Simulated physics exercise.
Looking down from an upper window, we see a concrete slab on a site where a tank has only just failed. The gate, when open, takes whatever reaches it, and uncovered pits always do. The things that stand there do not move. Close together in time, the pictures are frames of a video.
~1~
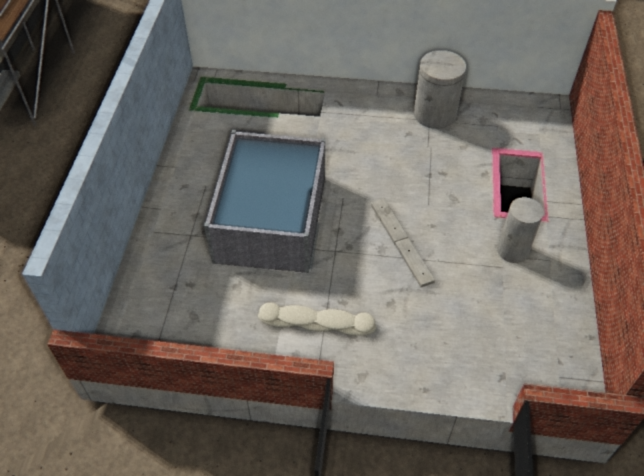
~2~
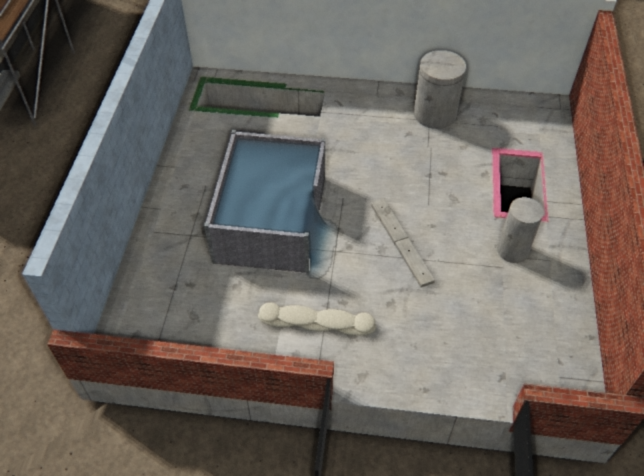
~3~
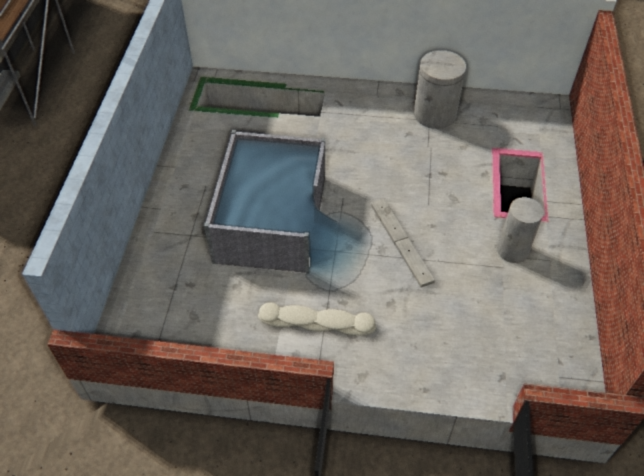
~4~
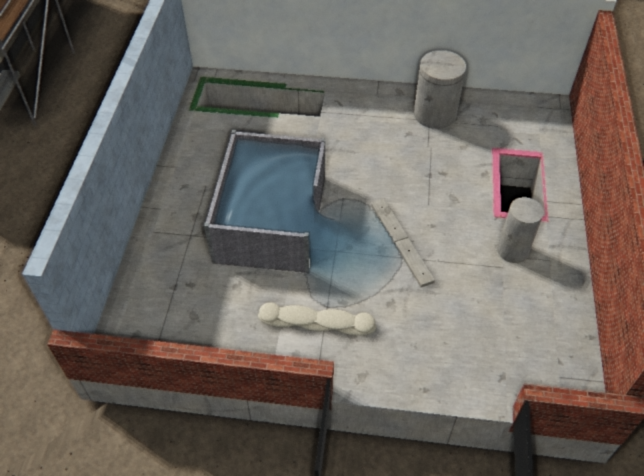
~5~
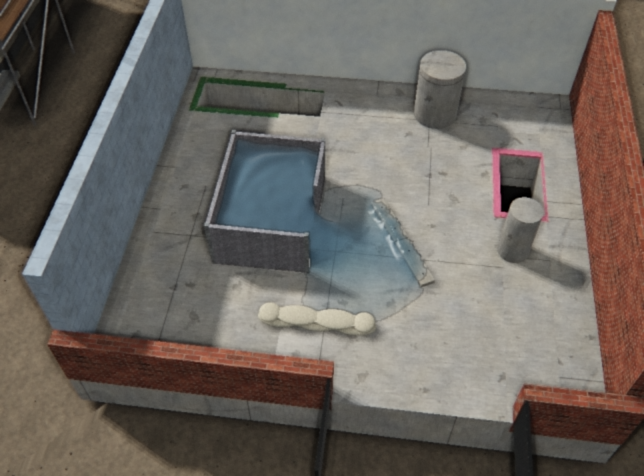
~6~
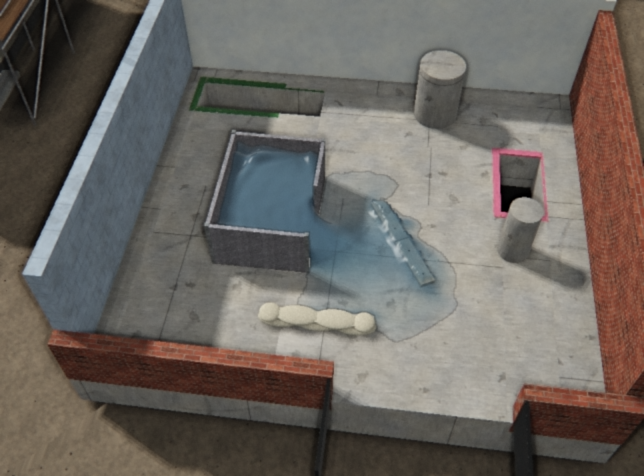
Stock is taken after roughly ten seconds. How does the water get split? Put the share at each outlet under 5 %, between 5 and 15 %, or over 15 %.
The gate ends up high - past fifteen per cent; the pink pit ends up high - past fifteen per cent; the green pit ends up low - beneath five per cent.
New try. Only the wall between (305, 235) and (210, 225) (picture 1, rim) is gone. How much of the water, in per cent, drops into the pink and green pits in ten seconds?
Pink about 4 %, green about 30 %.
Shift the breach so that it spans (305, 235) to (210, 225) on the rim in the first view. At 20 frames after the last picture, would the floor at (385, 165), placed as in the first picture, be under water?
Verdict: Not flooded.
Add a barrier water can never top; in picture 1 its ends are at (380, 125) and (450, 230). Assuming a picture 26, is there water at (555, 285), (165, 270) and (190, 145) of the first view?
Point by point: First swamped, next spared, last spared.
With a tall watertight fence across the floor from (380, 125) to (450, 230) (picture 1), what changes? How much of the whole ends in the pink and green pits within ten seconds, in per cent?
Parts in a hundred: Pink 14, green 6.
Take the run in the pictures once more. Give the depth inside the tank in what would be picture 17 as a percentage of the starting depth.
Roughly 44 per cent.
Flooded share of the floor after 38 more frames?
Roughly 50 %.
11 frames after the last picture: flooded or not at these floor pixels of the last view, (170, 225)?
That spot: Spared.
A moment on, water covers 30 % of the floor; the gate 0 %, the pink pit 0 %, the green pit 0 %.
Next, water covers 40 % of the floor; the gate 1 %, the pink pit 4 %, the green pit 0 %.
Then, water covers 45 % of the floor; the gate 4 %, the pink pit 9 %, the green pit 0 %.
Later, water covers 50 % of the floor; the gate 15 %, the pink pit 17 %, the green pit 0 %.
In the end, water covers 70 % of the floor; the gate 26 %, the pink pit 22 %, the green pit 3 %.
